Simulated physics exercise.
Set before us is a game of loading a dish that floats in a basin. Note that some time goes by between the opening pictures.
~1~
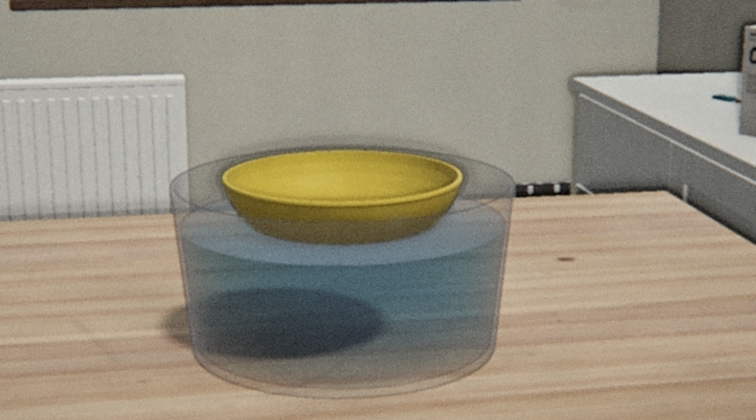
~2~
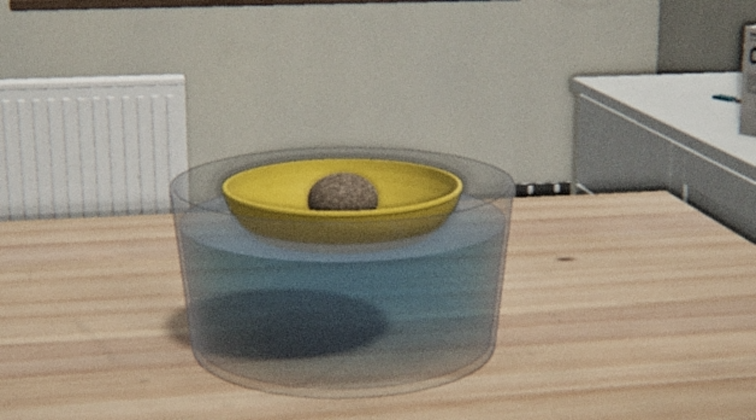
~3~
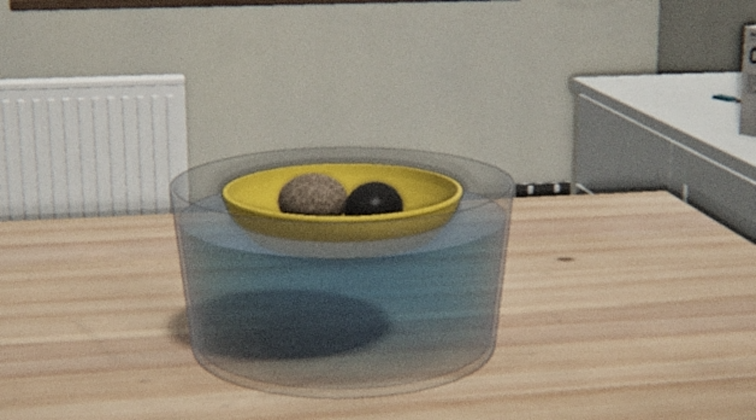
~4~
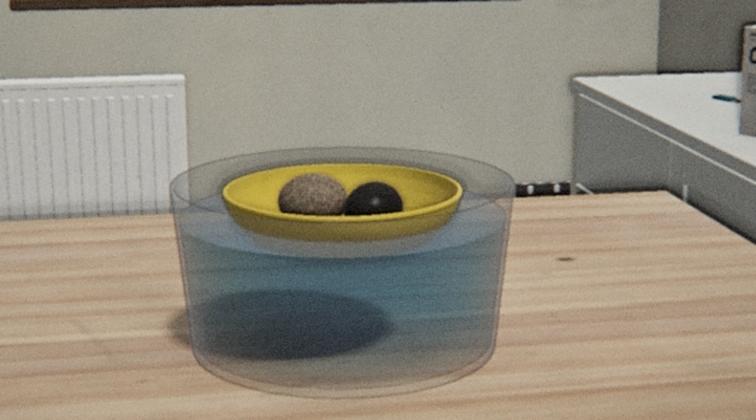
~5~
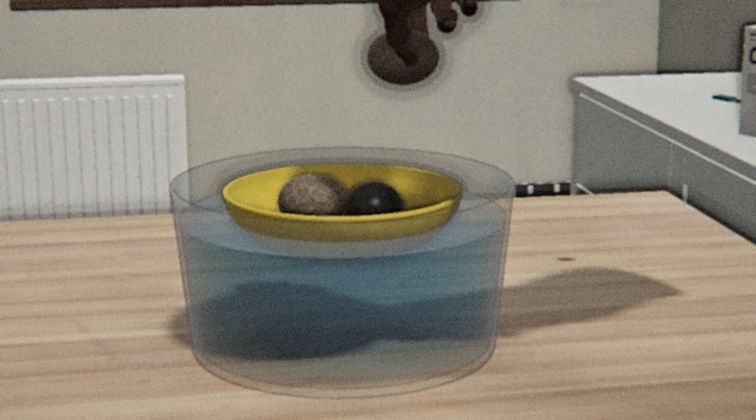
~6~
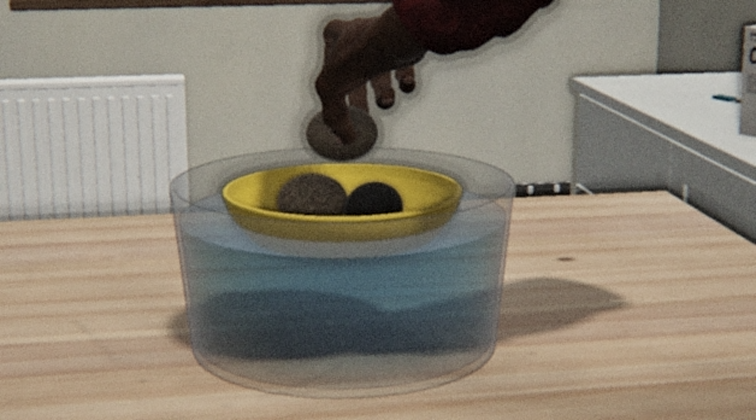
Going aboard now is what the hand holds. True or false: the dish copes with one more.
True.
A moment on, the stone is in and the dish dips.
Further on, it steadies; about a third of its side above the surface.
When it is over, the dish floats; about a third of its side above the surface.
